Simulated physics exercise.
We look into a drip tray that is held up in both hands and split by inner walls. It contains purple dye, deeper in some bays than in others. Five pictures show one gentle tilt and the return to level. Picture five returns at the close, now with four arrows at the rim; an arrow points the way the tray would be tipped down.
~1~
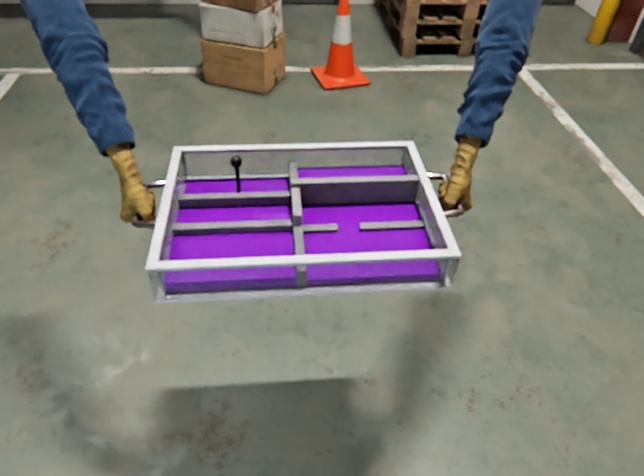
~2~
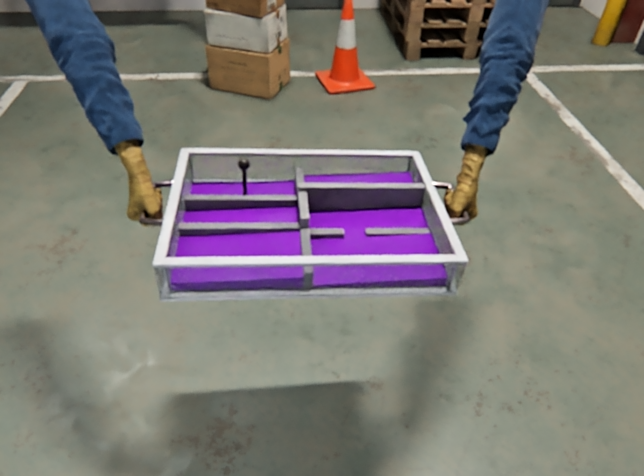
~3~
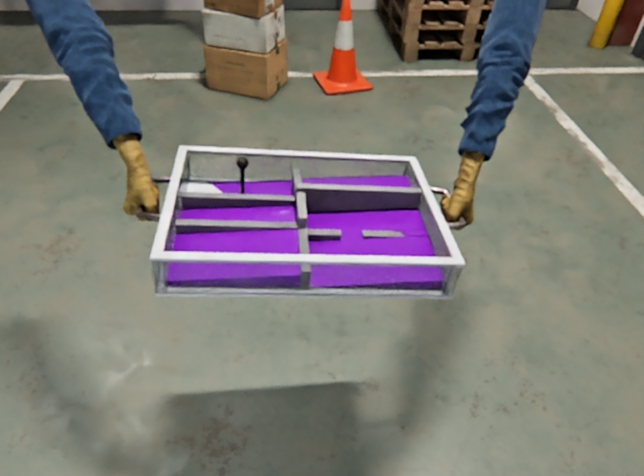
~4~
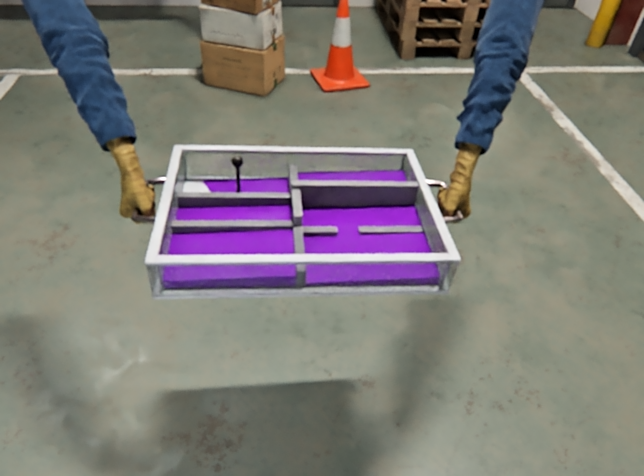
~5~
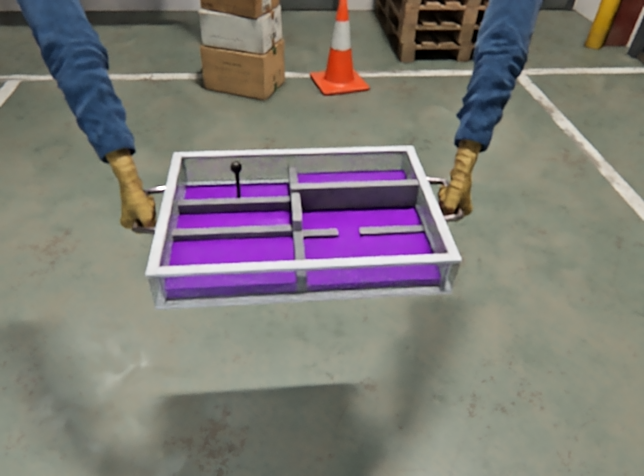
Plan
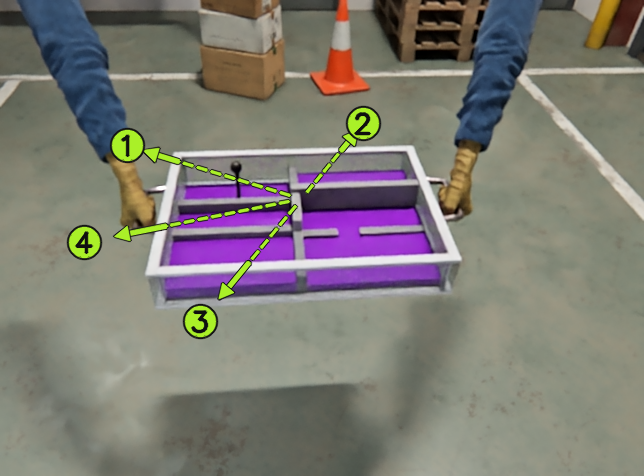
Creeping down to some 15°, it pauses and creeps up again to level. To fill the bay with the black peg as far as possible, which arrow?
1 beats the others.
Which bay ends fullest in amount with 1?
It is the back left one.
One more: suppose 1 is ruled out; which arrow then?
The answer is 4.
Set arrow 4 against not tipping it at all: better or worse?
Arrow 4 is better.
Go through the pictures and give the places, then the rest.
The tray is level; deepest in the back right bay, at (352, 181), shallowest in the back left; black peg at (236, 162), in the first frame.
Tipped about 3° down to the back right; no wall is crossed, in the second frame.
Tipped about 6° down to the back right; no wall is crossed; black peg at (242, 163), in the third frame.
Tipped about 3° down to the back right; no wall is crossed, in the fourth frame.
The tray is level; deepest in the back right bay, at (352, 186), shallowest in the back left; black peg at (236, 167), in the fifth frame.
In lime, 1 ends at (148, 152); 2 ends at (354, 134); 3 ends at (222, 295); 4 ends at (119, 235).
If 1 is chosen, about 29 % of the liquid ends in the peg's bay; nothing spills.
If 2 is chosen, about 8 % of the liquid ends in the peg's bay; nothing spills.
If 3 is chosen, about 8 % of the liquid ends in the peg's bay; nothing spills.
If 4 is chosen, about 17 % of the liquid ends in the peg's bay; nothing spills.
